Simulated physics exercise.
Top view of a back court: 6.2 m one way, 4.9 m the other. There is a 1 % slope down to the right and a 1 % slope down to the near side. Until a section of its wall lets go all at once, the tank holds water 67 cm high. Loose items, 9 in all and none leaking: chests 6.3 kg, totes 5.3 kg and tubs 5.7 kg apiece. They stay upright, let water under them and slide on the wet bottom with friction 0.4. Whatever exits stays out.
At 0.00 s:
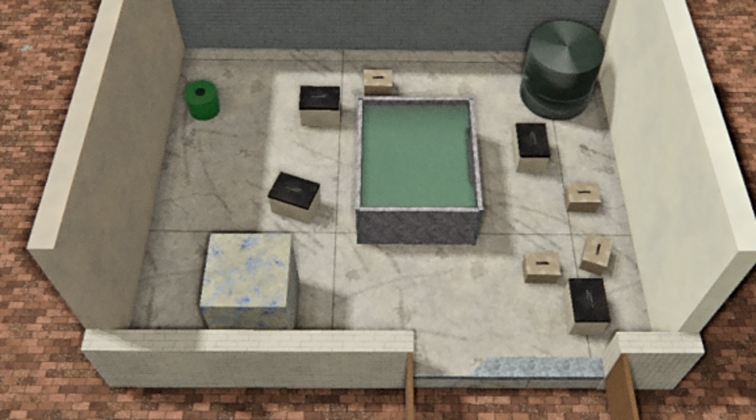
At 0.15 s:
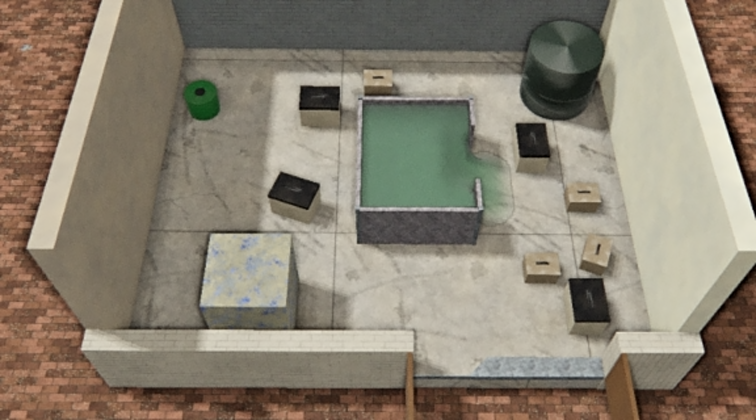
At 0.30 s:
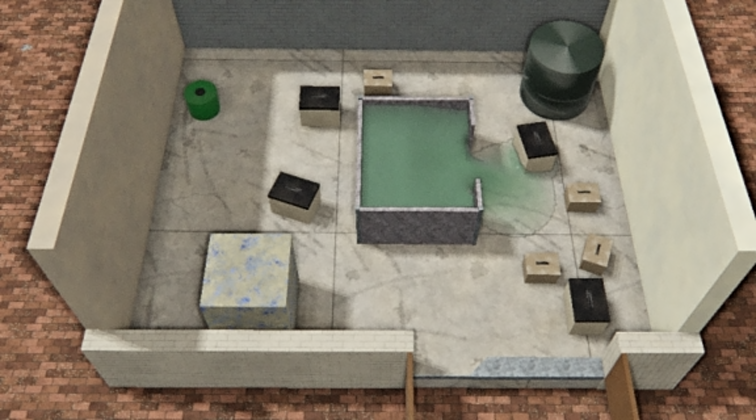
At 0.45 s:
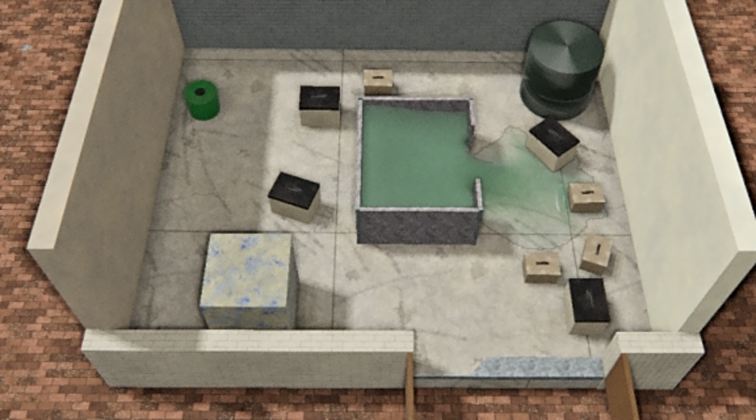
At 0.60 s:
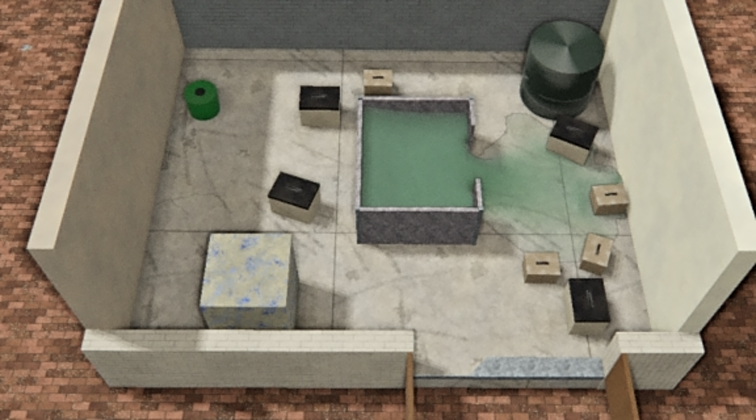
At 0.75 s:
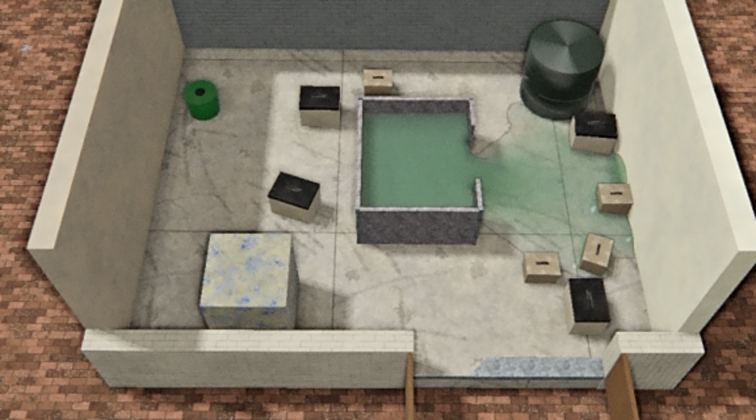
Green water pours from the tank's broken right side and pushes two boxes right.
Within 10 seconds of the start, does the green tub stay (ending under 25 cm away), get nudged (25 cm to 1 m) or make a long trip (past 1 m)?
Expect it to shift a fair bit, but under a metre.
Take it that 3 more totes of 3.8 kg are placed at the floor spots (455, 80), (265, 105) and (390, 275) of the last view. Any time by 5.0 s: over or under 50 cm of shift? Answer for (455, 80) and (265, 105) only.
Well, the first is higher and the second lower.
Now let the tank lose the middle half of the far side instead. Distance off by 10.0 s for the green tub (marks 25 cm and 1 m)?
Outcome for the green tub: Long-distance displacement.
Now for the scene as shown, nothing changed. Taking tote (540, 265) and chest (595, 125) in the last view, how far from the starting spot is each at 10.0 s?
40 cm and 350 cm, respectively.
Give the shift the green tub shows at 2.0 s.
By that time, close to 0 cm.
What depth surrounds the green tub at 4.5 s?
Depth: About 0 cm.
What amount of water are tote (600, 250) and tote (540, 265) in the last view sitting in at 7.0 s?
I'd put it at 4 cm and 3 cm respectively.
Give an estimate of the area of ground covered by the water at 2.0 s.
Near 9.5 m2 in all.
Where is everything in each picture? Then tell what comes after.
In the first frame, the green tub at (200, 92) rests on the ground; water covers 2.4 m2; 0 of 9 have shifted.
In the second frame, the green tub at (200, 92), on the bottom; 2.9 m2 under water; 0 of 9 have shifted.
In the third frame, the green tub at (200, 92), on the bottom; 3.6 m2 under water; 1 of 9 have shifted.
In the fourth frame, the green tub at (200, 92) rests on the ground; 4.4 m2 under water; 1 of 9 have shifted.
In the fifth frame, the green tub at (200, 92), on the bottom; 5.4 m2 under water; 2 of 9 have shifted.
In the sixth frame, the green tub at (200, 92), on the bottom; water covers 6.2 m2; 2 of 9 have shifted.
After 2.0 s the green tub is near (200, 92), 0.0 m from its start, aground; 0 of 9 are out; 3 afloat.
After 4.5 s the green tub is near (200, 92), 0.0 m from its start, aground; 1 of 9 are out; 1 afloat.
After 7.0 s the green tub is near (201, 97), 0.1 m from its start, aground; 1 of 9 are out; 2 afloat.
After 10.0 s the green tub is near (198, 130), 0.7 m from its start, aground; 1 of 9 are out; 4 afloat.
